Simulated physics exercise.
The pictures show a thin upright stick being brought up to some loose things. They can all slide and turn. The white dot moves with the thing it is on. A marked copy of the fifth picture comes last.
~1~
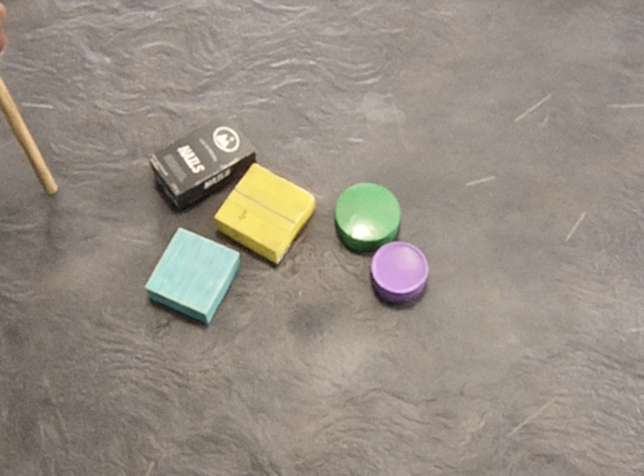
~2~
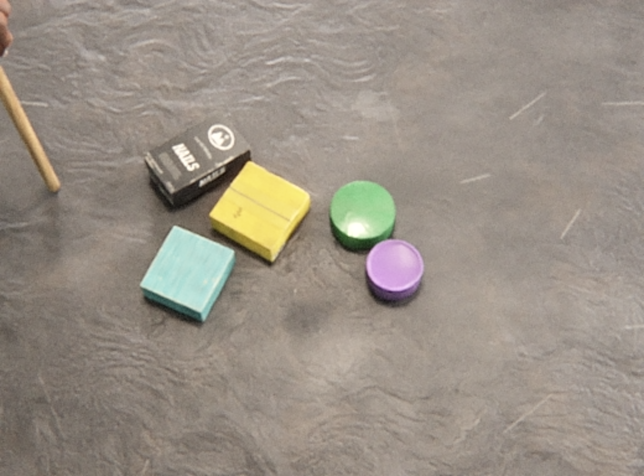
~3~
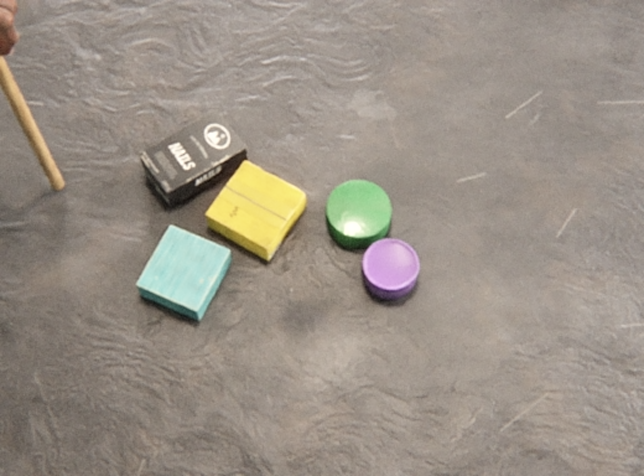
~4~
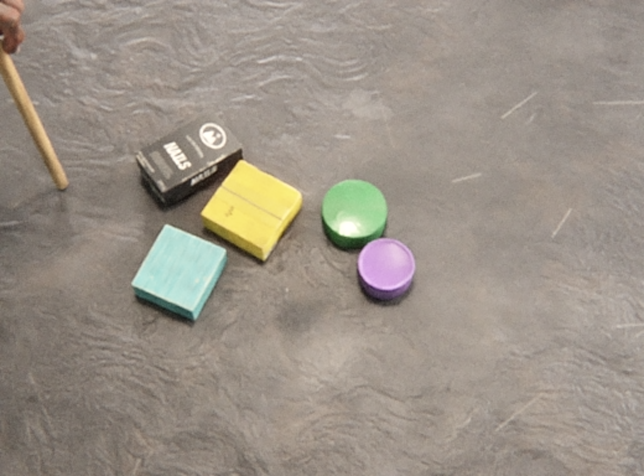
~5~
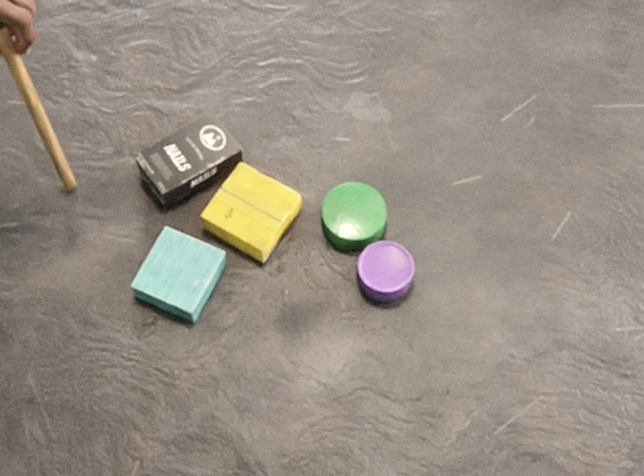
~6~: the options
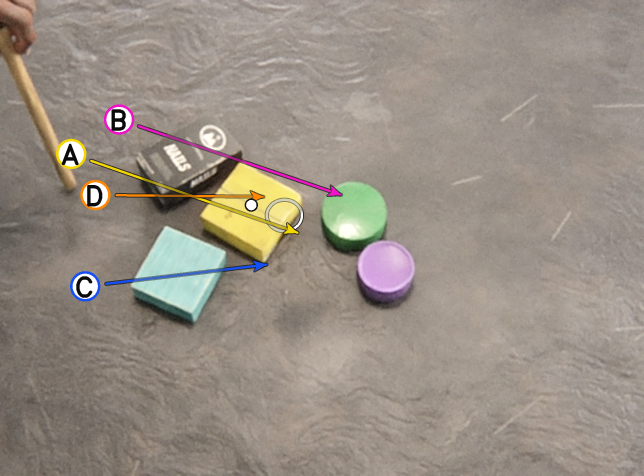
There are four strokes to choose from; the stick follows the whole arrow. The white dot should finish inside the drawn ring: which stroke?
Only D gets it there.
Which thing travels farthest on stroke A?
It is the yellow box.
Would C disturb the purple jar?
On that stroke, no.
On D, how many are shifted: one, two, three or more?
In all, two.
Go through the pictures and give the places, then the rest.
In the first frame, black box (203, 161); purple jar (399, 273); yellow box (266, 213).
In the second frame, yellow box (261, 211); green tin (362, 215).
In the third frame, turquoise block (185, 272); black box (194, 158).
In the fourth frame, purple jar (386, 269); yellow box (252, 210).
In the fifth frame, green tin (354, 216); turquoise block (180, 274); black box (190, 160).
On the marked copy, A from (91, 161) to (298, 233); B from (139, 126) to (341, 195); C from (106, 284) to (267, 265); D from (116, 195) to (264, 197); the ring at (285, 216); the white dot at (251, 205).
Taking D. A third of the way, foot of the stick (170, 196); yellow box (252, 212); black box (206, 154).
Two thirds of the way, foot of the stick (224, 197); yellow box (256, 212); black box (227, 140).
When it is over, foot of the stick (264, 198); yellow box (284, 224); black box (231, 138); the dot on the yellow box is in the ring.
As for the rest, A leaves the dotted thing at (341, 229); B leaves the dotted thing at (265, 264); C leaves the dotted thing at (258, 206).
